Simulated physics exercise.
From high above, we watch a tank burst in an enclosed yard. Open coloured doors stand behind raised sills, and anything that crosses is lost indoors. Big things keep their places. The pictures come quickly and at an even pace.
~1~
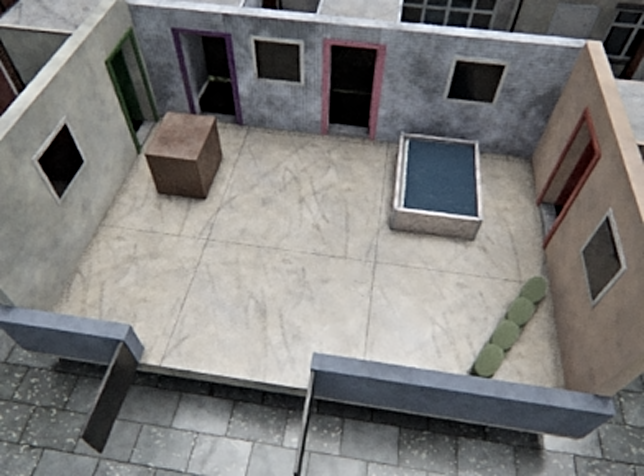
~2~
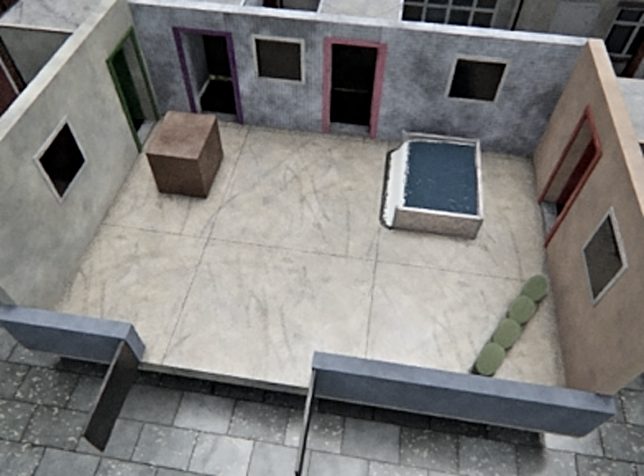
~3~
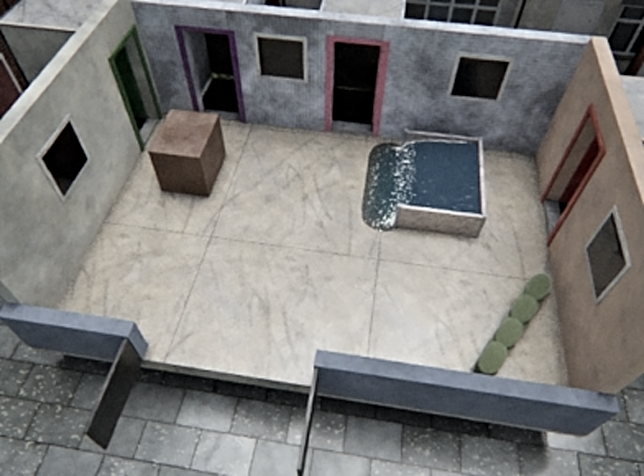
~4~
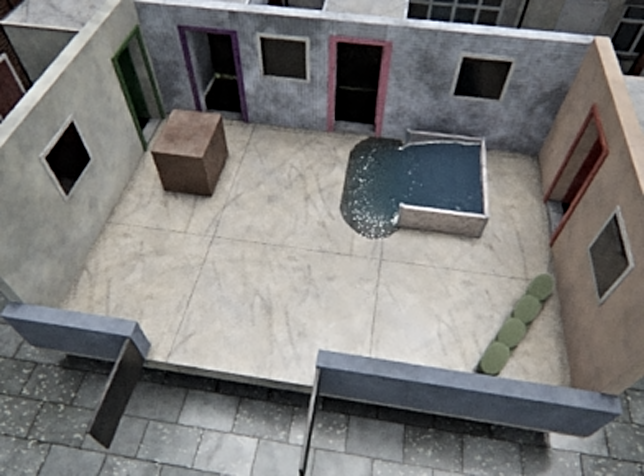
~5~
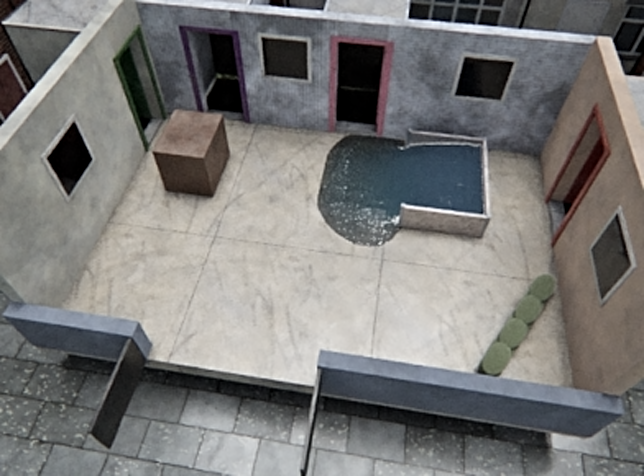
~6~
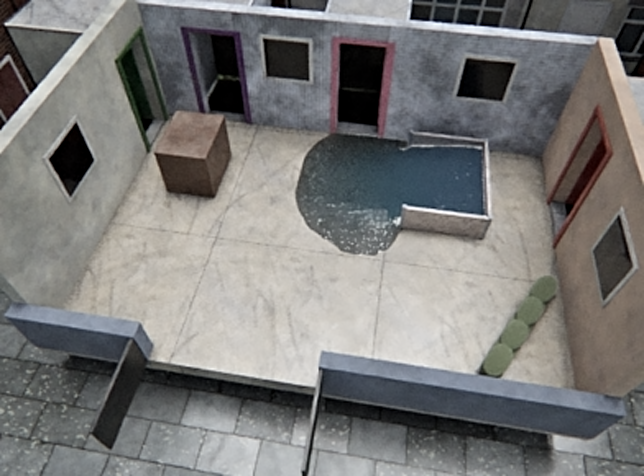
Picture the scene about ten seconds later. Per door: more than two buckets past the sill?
Pink door at or under, green door over, red door at or under, purple door over.
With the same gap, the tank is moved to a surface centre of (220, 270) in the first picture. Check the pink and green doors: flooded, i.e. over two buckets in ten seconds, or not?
My reading: Pink keeps below it, green floods.
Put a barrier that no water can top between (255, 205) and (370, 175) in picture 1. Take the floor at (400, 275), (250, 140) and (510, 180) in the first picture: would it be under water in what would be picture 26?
Taking the points in order, they are high and dry, inundated and high and dry.
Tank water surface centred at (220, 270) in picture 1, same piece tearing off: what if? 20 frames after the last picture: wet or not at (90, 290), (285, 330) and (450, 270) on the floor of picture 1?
Log: Flood; no flood; no flood.
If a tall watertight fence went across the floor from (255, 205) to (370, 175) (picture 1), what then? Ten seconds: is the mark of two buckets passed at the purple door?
I'd say the purple door remains within bounds.
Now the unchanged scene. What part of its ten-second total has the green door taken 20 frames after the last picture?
Close to 40 %.
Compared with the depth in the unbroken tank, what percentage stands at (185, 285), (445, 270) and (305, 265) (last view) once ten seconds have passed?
The depths come to near 8, 0 and 6 per cent respectively.
A moment on, water covers 25 % of the floor; the pink door wet at the sill, nothing in, the green door not reached, the red door not reached, the purple door not reached.
Next, water covers 35 % of the floor; the pink door wet at the sill, nothing in, the green door not reached, the red door not reached, the purple door wet at the sill, nothing in.
Then, water covers 50 % of the floor; the pink door wet at the sill, nothing in, the green door over two buckets in, the red door not reached, the purple door under two buckets in.
Later, water covers 55 % of the floor; the pink door wet at the sill, nothing in, the green door far over two buckets in, the red door not reached, the purple door over two buckets in.
In the end, water covers 65 % of the floor; the pink door wet at the sill, nothing in, the green door far over two buckets in, the red door not reached, the purple door over two buckets in.
